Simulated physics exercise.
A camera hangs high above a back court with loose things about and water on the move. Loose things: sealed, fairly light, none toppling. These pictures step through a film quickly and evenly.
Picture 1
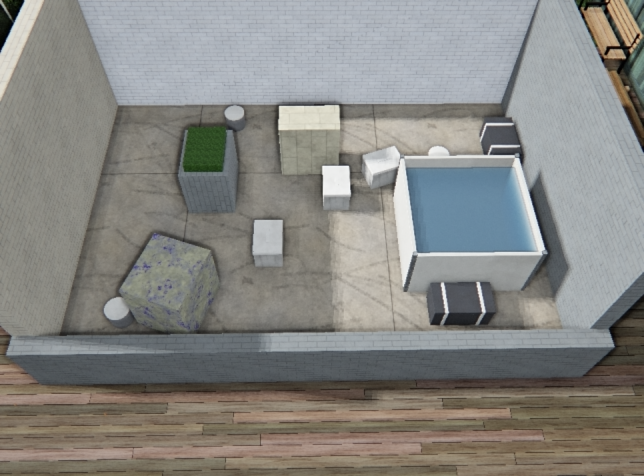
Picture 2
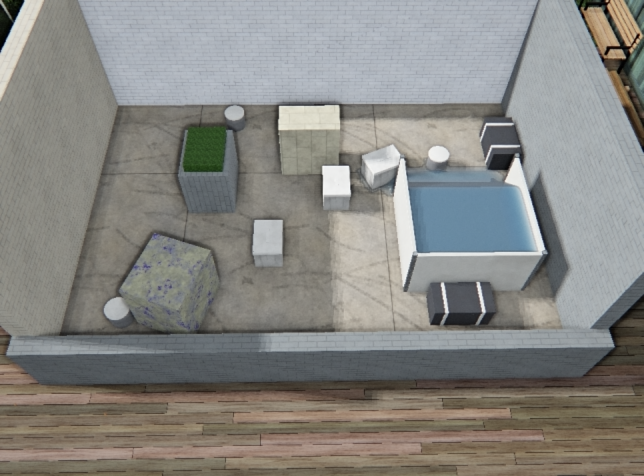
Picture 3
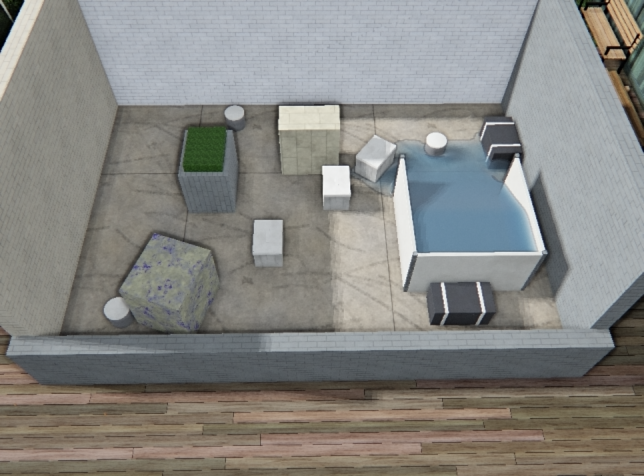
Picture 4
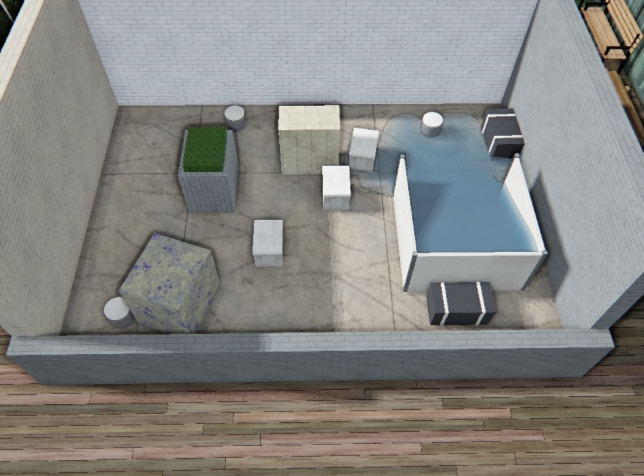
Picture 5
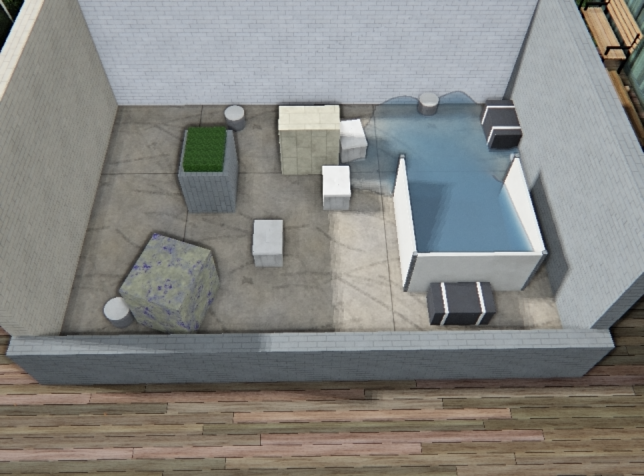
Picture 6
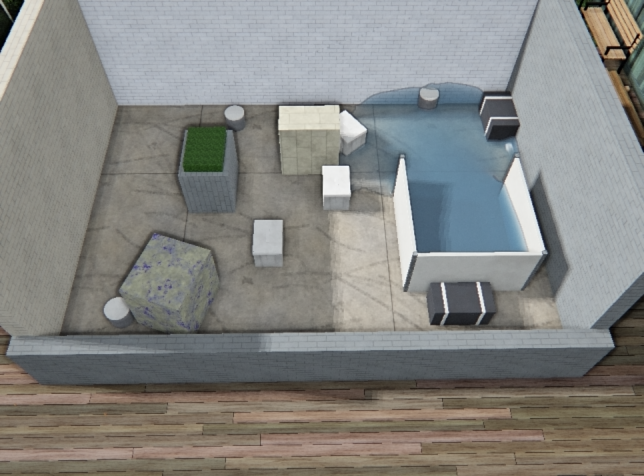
Walled back court with a pool losing its rear panel, water spreading toward the back wall and pushing a pail and pale boxes.
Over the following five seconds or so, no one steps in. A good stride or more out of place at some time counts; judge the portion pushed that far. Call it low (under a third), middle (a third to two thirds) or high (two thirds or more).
High.
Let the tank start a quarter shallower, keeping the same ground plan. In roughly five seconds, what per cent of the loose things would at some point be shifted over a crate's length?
I'd put it near 80 out of a hundred.
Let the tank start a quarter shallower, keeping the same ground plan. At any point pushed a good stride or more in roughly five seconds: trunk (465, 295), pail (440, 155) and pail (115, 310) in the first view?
First: Falls short; second: Goes past it; third: Falls short.
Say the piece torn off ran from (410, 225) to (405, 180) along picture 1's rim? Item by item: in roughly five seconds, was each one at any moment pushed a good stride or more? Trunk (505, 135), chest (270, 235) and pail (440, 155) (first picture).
Never got that far, got that far, never got that far.
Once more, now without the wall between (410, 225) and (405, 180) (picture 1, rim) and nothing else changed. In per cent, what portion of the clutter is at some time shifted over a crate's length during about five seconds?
About 50 per cent.
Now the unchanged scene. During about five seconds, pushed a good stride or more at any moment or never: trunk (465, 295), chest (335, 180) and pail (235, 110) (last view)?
Listed order gives below that mark, then past that mark, and lastly past that mark.
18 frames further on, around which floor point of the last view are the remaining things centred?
Their centre sits close to (273, 228) on the floor of the last picture.
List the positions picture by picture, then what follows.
The first picture shows a pail at (439, 154), on the bottom; a chest at (384, 159), on the bottom; 0 of 8 have shifted.
The second picture shows a pail at (439, 154) rests on the ground; a chest at (384, 159), on the bottom; 0 of 8 have shifted.
The third picture shows a pail at (437, 140) rests on the ground, close to its start; a chest at (376, 151) rests on the ground, close to its start; 2 of 8 have shifted.
The fourth picture shows a pail at (433, 119), on the bottom, a stride from its start; a chest at (364, 142), on the bottom, a stride from its start; 3 of 8 have shifted.
The fifth picture shows a pail at (429, 99), on the bottom, a stride from its start; a chest at (351, 133), on the bottom, a stride from its start; 3 of 8 have shifted.
The sixth picture shows a pail at (430, 93), afloat, a stride from its start; a chest at (347, 125), on the bottom, a stride from its start; 3 of 8 have shifted.
A moment on, 3 of 8 are well off their spots; 2 afloat.
Next, 4 of 8 are well off their spots; 3 afloat.
Later, 5 of 8 are well off their spots; 2 afloat.
In the end, 6 of 8 are well off their spots, and 6 have been at some point; 4 afloat.
